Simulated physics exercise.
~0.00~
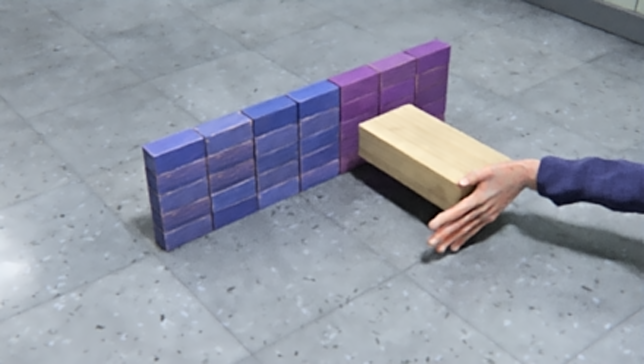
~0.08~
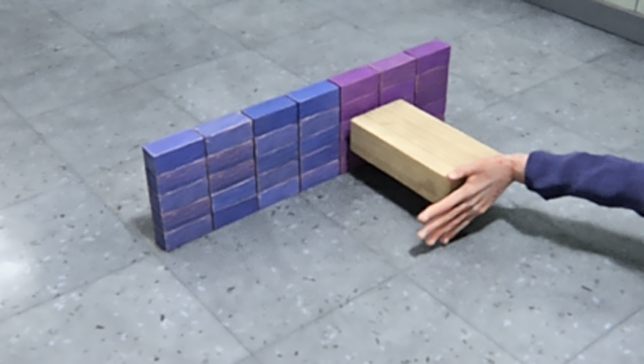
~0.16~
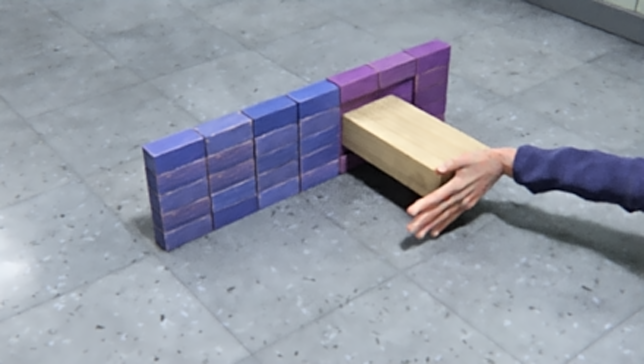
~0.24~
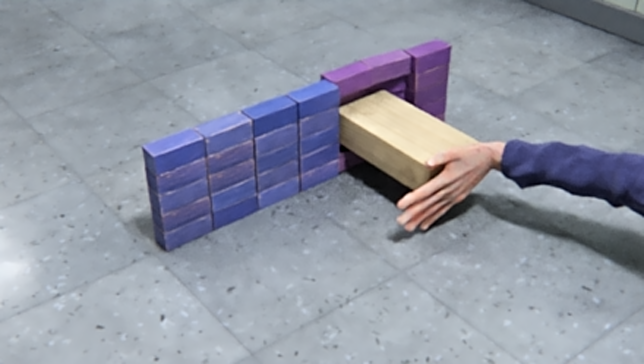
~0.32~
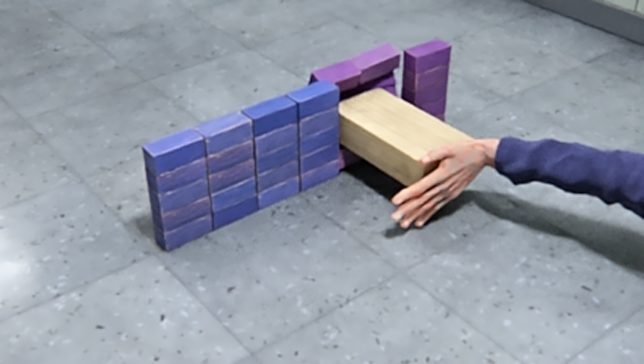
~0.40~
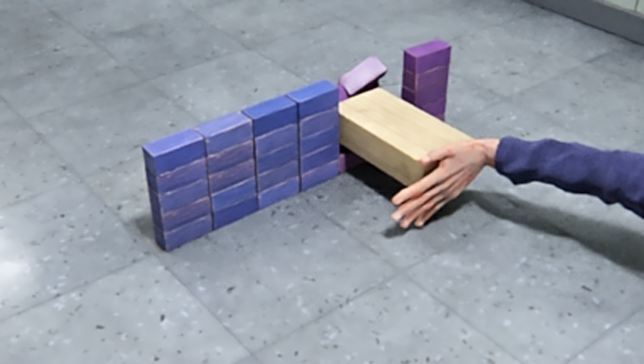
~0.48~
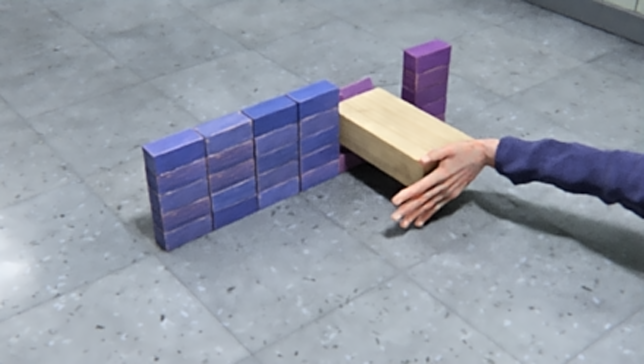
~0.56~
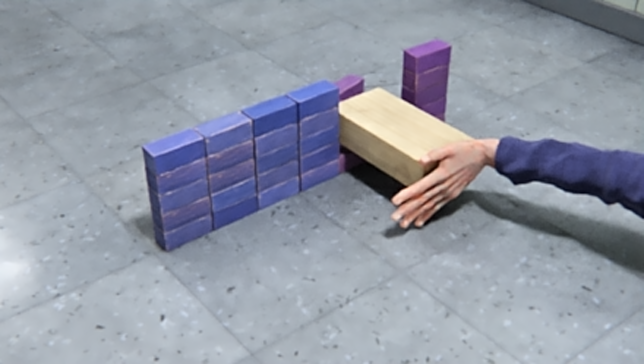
Long wooden block pushed by a hand knocking purple blocks out of a toy wall, leaving the blue blocks and end purple column standing.
